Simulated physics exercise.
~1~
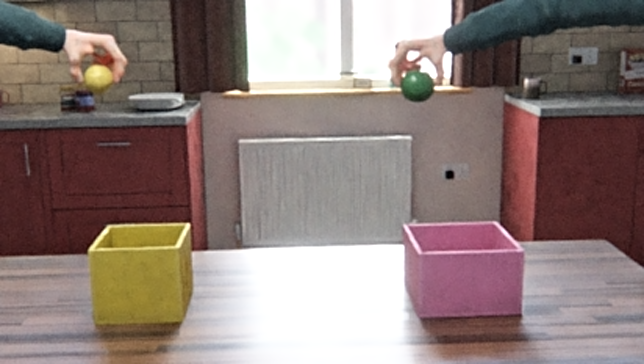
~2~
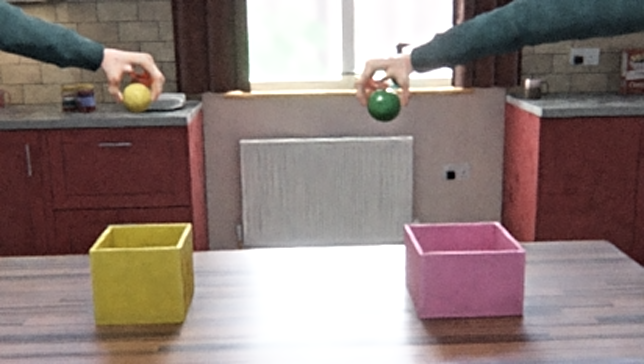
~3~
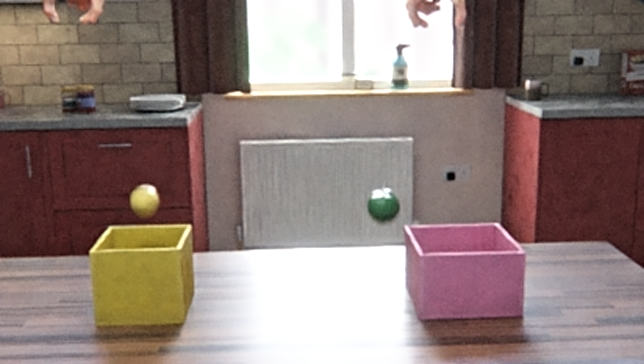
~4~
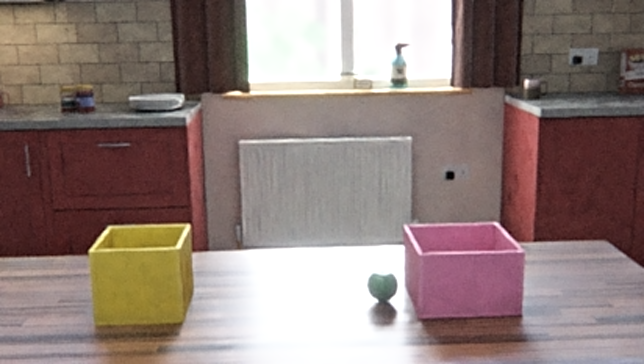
Two hands releasing a lemon and a green apple above a table, the lemon dropping into the yellow box, the apple landing outside the pink one.
